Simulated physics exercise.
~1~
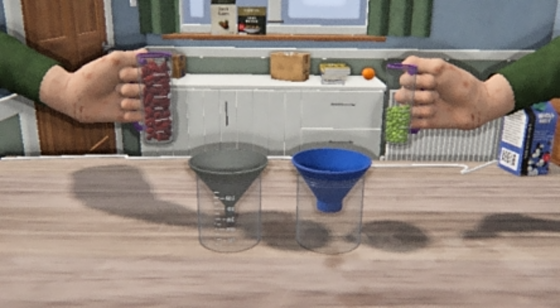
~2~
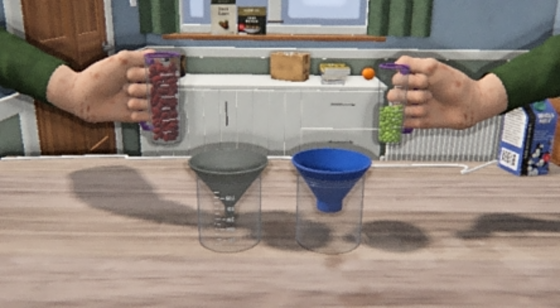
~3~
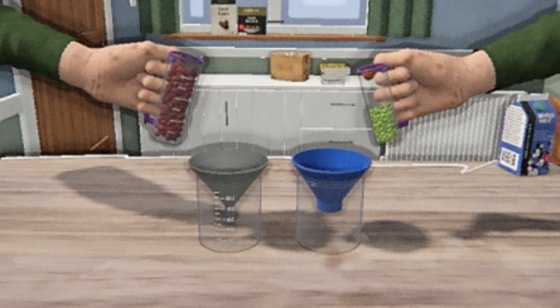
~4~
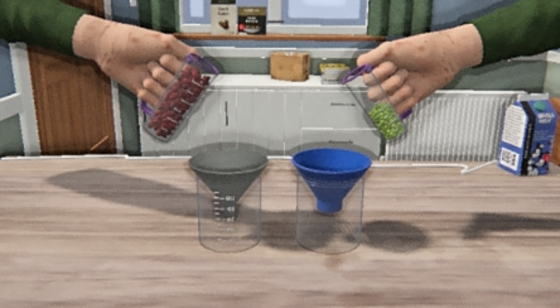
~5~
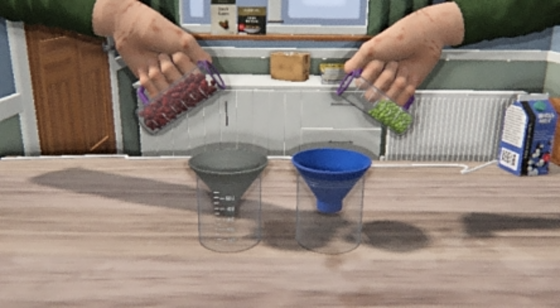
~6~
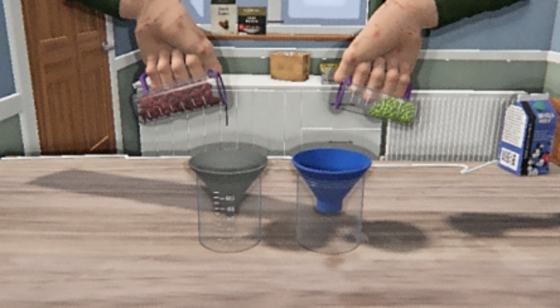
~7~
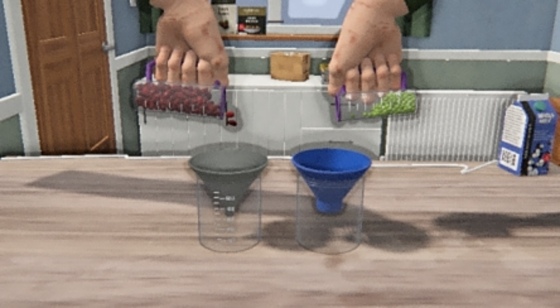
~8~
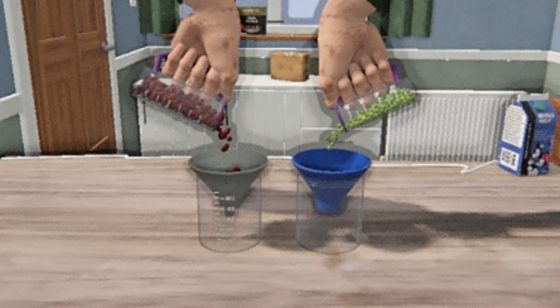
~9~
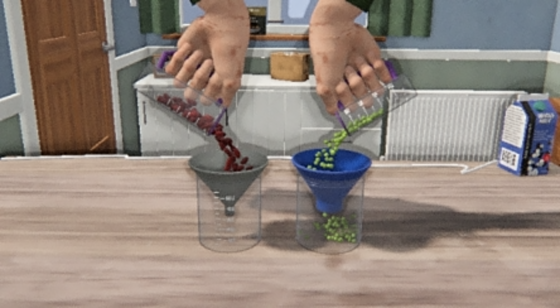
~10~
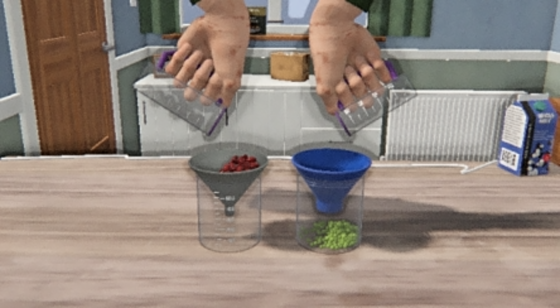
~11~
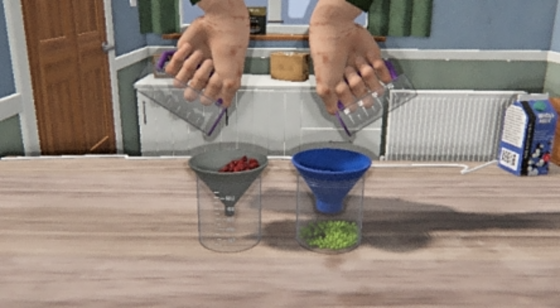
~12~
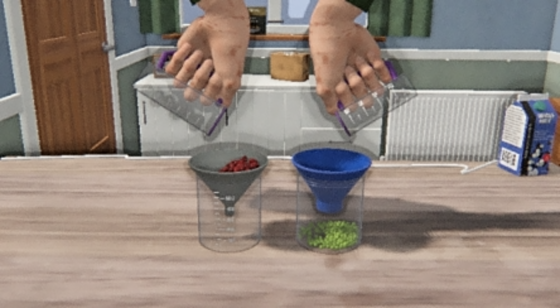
Two hands tilted clear cups over a pair of funnels set in jars, tipping dark red pieces on the left and small green ones on the right; the red pieces stayed stuck in the grey funnel, while the green ones all dropped through the blue one.
